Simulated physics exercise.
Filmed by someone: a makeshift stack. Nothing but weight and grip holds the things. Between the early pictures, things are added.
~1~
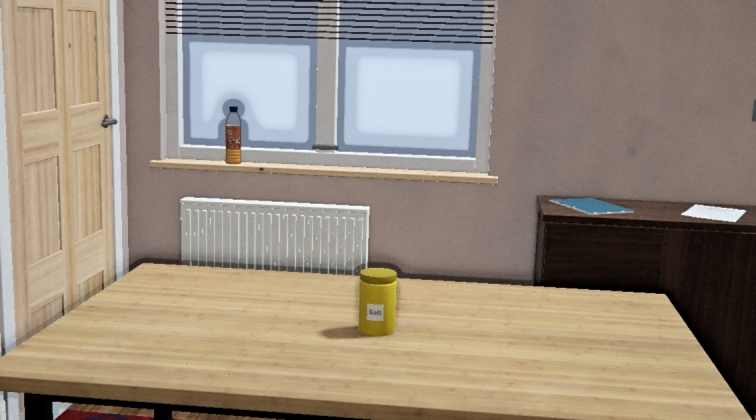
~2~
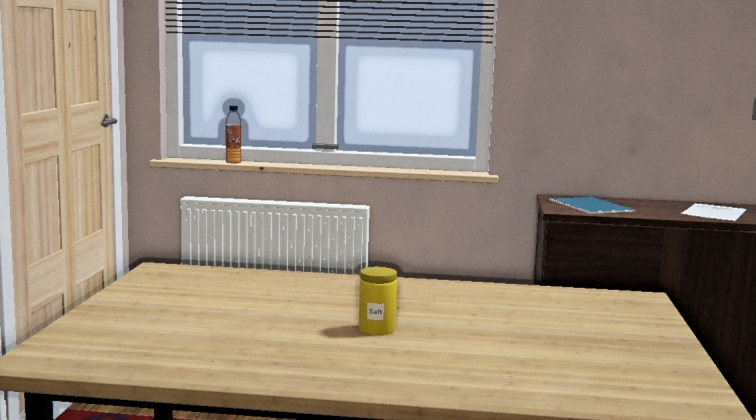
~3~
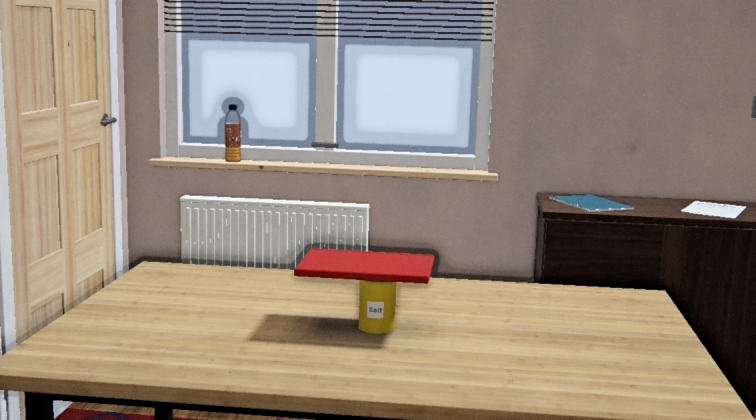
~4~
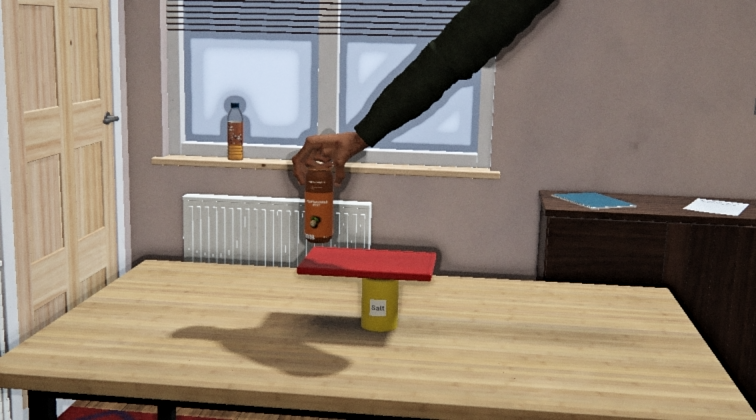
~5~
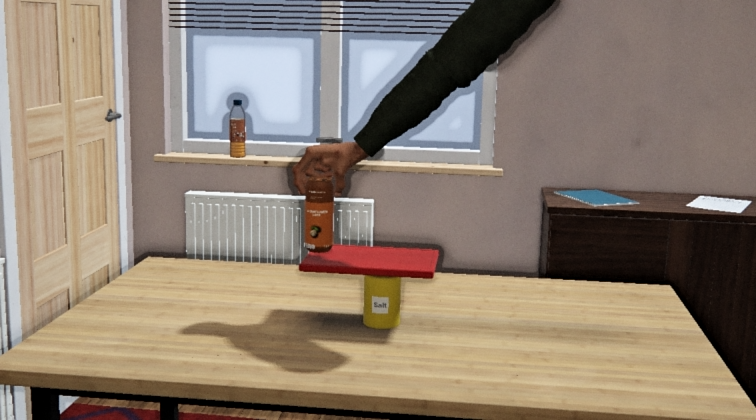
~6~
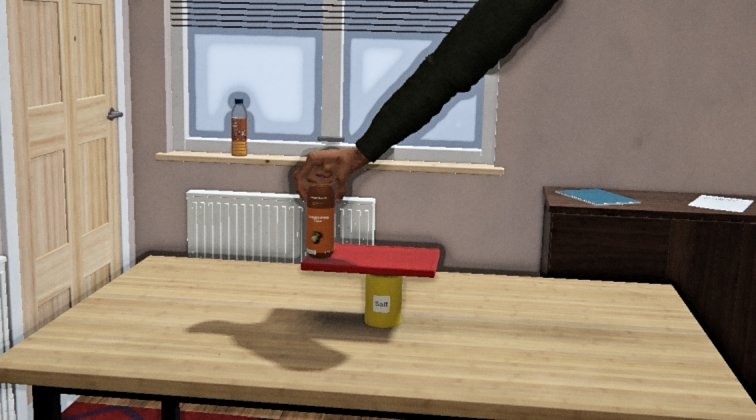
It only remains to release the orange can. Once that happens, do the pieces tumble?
Yes.
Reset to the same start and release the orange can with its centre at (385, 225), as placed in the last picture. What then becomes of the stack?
Well, it survives then.
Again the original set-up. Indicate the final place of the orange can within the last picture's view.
End spot: Near (273, 310).
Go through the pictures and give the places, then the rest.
In the first picture, the last thing is not in view yet; yellow jar (377, 302).
In the second picture, the last thing is not in view yet; yellow jar (378, 301).
In the third picture, the last thing is not in view yet; yellow jar (378, 299).
The fourth picture shows still above its spot; orange can (319, 205); yellow jar (380, 297).
The fifth picture shows still above its spot; orange can (319, 215); yellow jar (382, 294).
The sixth picture shows in place under the hand; orange can (321, 220); yellow jar (384, 293).
Then, 0.86 s on from there, orange can now fallen; red lid turned 65° from how it was put.
Then, 1.72 s on from there, red lid turned 65° from how it was put.
In the end, fallen, orange can; toppled in the stack, red lid; yellow jar unmoved. At the end, from the last picture's camera, orange can near (273, 310). The stack loses its balance.
